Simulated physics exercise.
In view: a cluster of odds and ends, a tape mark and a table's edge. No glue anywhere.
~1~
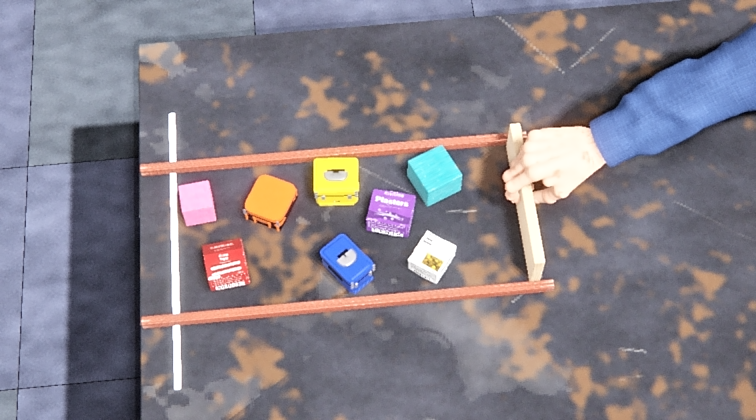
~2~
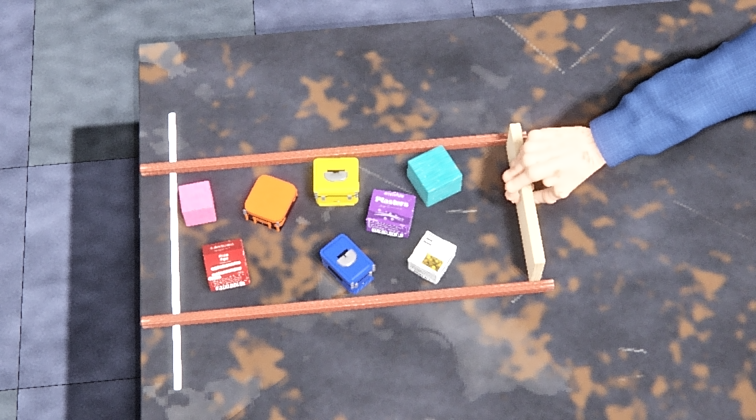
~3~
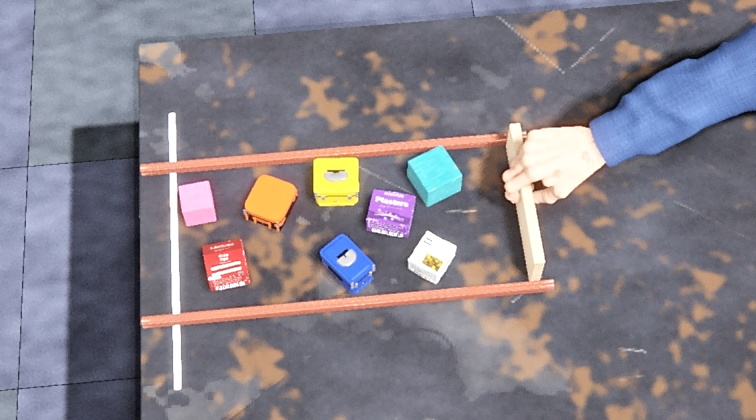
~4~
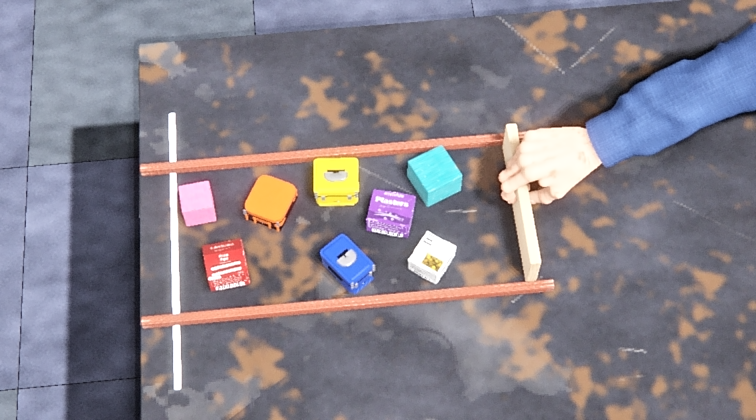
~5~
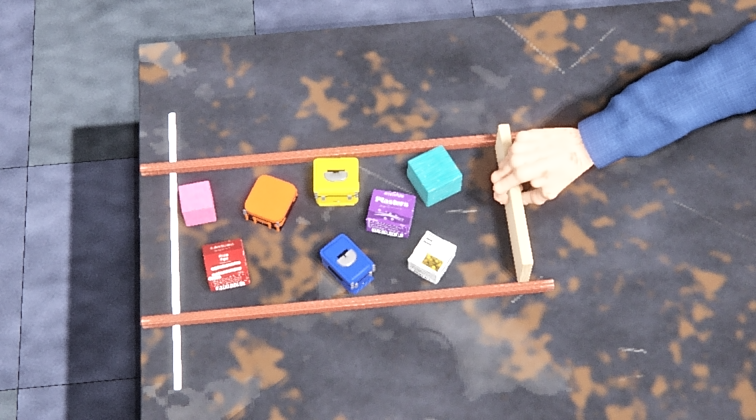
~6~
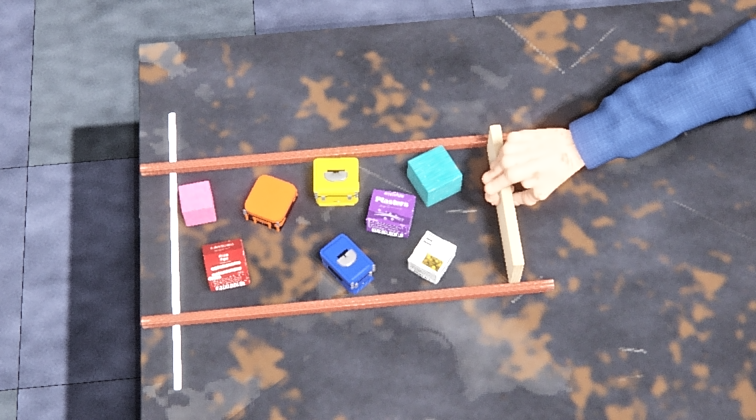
A hand slides a wooden board slightly left between two rails toward scattered colourful objects.
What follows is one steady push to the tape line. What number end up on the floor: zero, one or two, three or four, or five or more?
Here the number that fall off is five or more.
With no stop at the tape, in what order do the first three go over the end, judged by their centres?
The order is the pink block, then the orange case, then the red box.
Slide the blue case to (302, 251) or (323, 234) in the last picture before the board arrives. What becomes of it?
Place by place, it is lost; comes down.
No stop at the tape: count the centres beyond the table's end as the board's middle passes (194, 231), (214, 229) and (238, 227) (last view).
The counts: 4, 3 and 2.
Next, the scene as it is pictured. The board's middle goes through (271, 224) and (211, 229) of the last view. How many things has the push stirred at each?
First 8, then 8.
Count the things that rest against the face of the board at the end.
3 of them.
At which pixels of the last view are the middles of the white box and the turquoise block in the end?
About (158, 297), and the other about (152, 195).
Soon after, none off yet; pink block at rest near (197, 204); red box at rest near (226, 265); orange case moved a little near (254, 206).
At rest, the number that fall off is five or more; fallen, blue case, yellow case, orange case, red box and pink block.
